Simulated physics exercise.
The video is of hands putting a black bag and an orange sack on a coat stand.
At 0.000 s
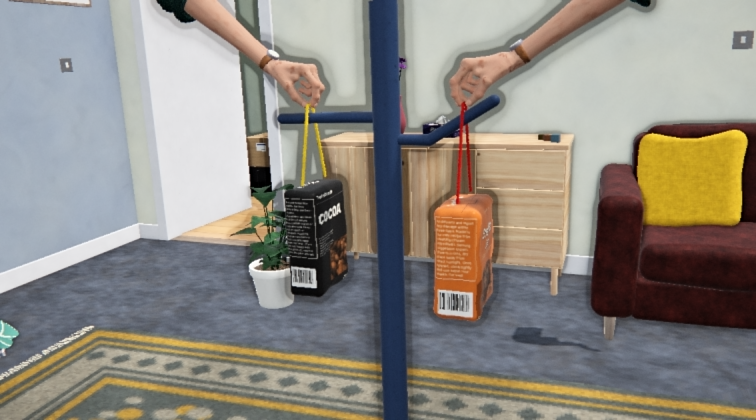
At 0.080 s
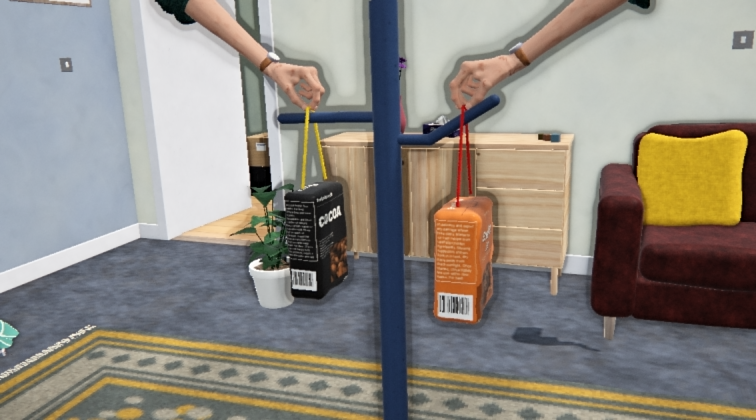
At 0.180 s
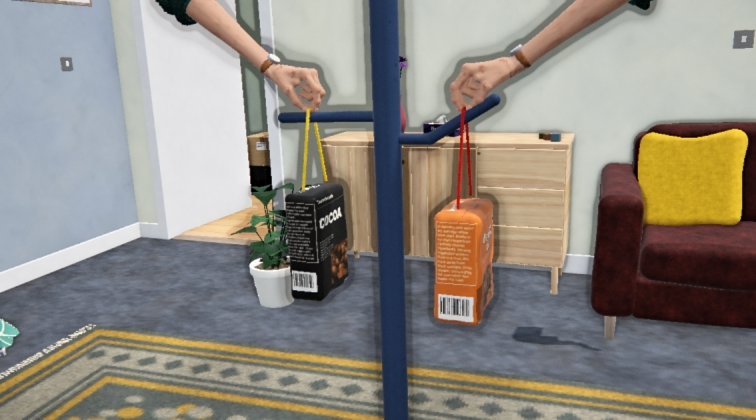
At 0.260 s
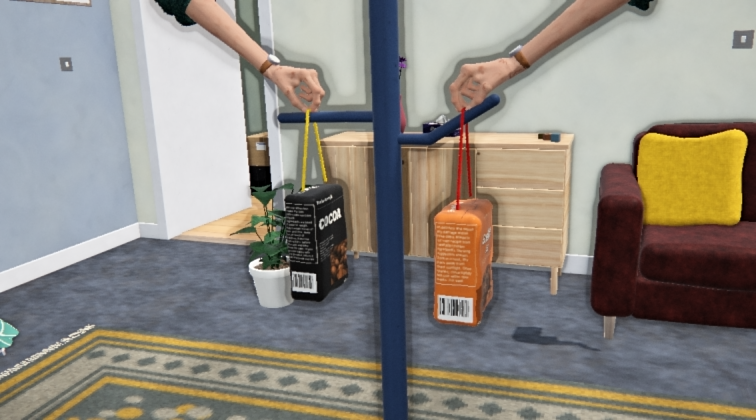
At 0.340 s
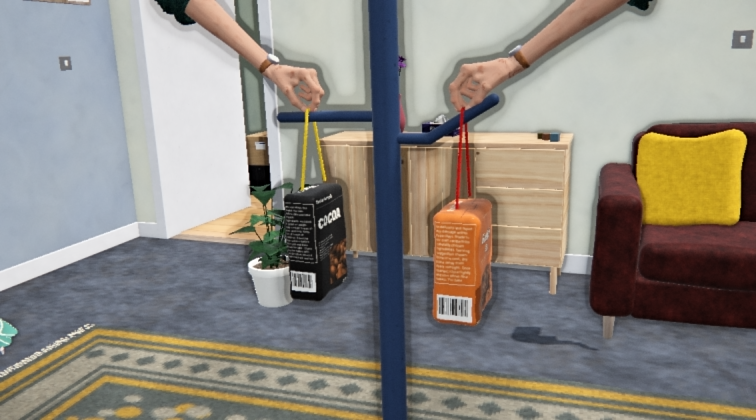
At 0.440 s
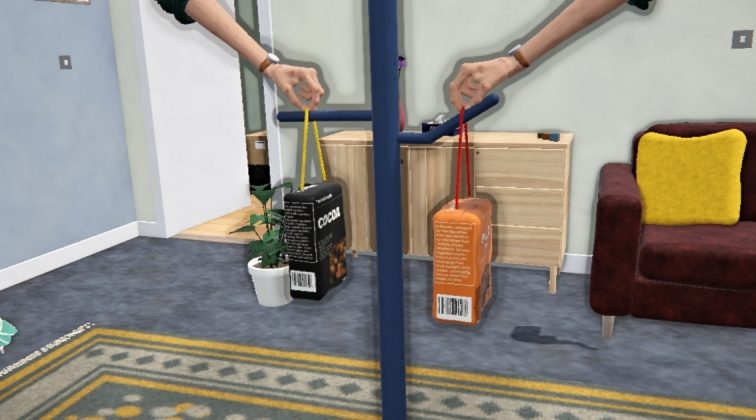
In this clip, two hands hold a black cocoa bag by a yellow cord and an orange sack by a red cord, one on each side of a blue stand's post, and both stay almost still throughout.
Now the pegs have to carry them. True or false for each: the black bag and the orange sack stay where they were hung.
Black bag - true. Orange sack - true.
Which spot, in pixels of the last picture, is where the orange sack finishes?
The middle of it lies at (405, 278).
By 0.96 s, black bag on its peg near (315, 241); orange sack on its peg near (403, 273).
By 1.54 s, black bag on its peg near (316, 241); orange sack on its peg near (416, 275).
When it is over, black bag on its peg near (315, 242); orange sack on its peg near (405, 278). The black bag holds on and the orange sack remains on its peg.
